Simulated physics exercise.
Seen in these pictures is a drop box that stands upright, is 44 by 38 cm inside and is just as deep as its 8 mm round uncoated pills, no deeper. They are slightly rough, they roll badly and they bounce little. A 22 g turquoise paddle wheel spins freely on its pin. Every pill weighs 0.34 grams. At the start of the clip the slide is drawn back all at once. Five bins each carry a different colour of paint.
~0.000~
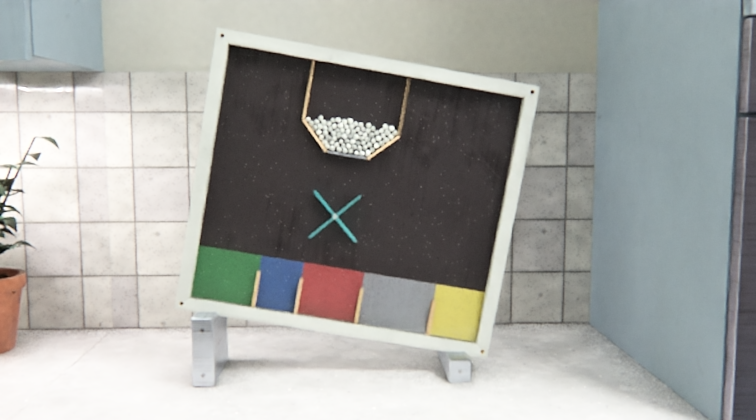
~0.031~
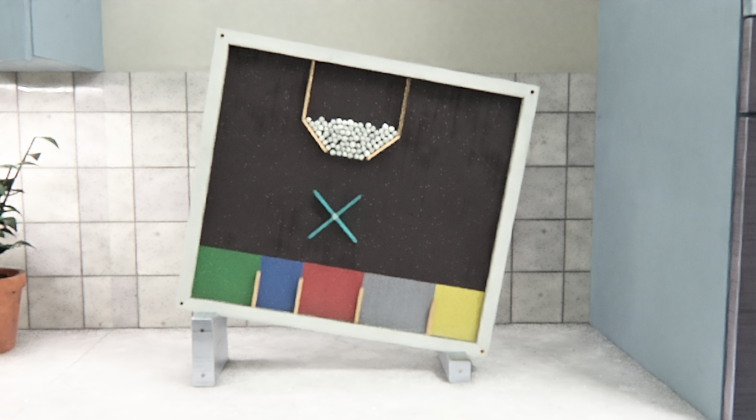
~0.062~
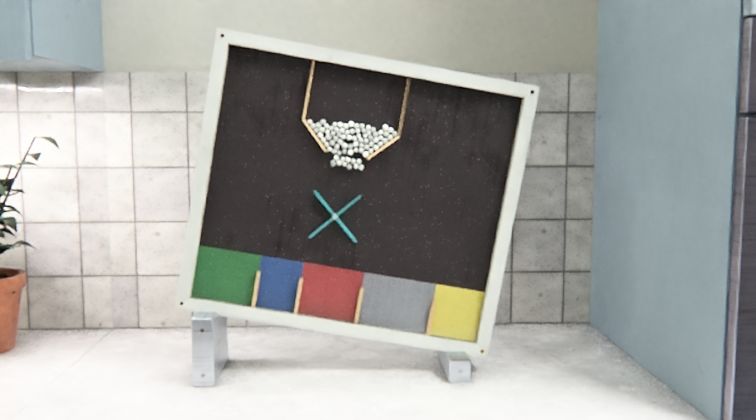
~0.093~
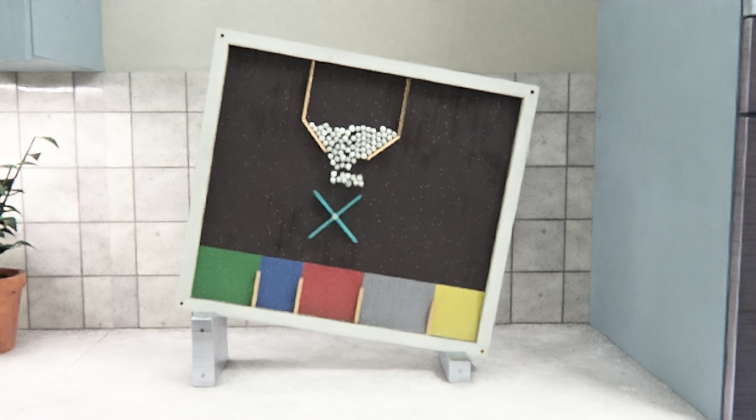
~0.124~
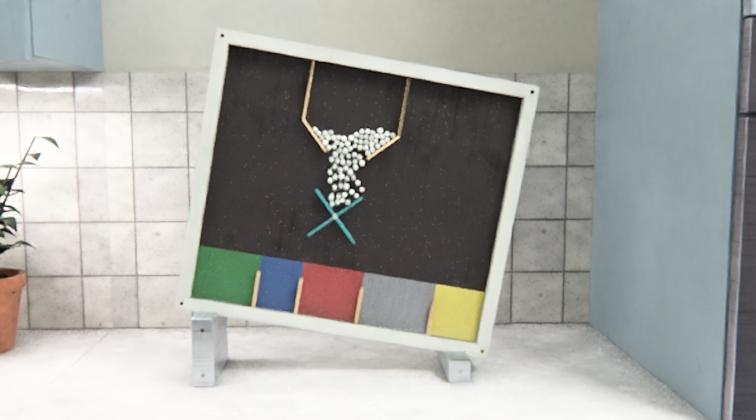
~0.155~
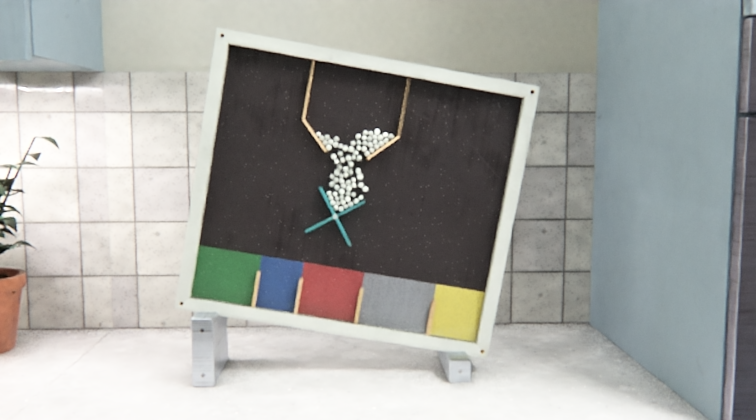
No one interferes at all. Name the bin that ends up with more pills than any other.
The bin marked grey.
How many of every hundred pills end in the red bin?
Around 10 percent.
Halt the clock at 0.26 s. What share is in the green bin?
Share: Some 0 per cent.
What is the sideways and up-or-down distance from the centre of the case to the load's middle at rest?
Right: About 5 cm; below: About 18 cm.
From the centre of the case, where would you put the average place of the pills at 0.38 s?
Offset: Approx. 2 cm right, 6 cm below.
After 0.26 s, nothing in the marked areas.
After 0.38 s, grey 15 %.
After 0.60 s, red 10 %, grey 80 %.
Settled by 5.0 s, red 10 %, blue 0 %, green 0 %, yellow 0 %, grey 90 %.
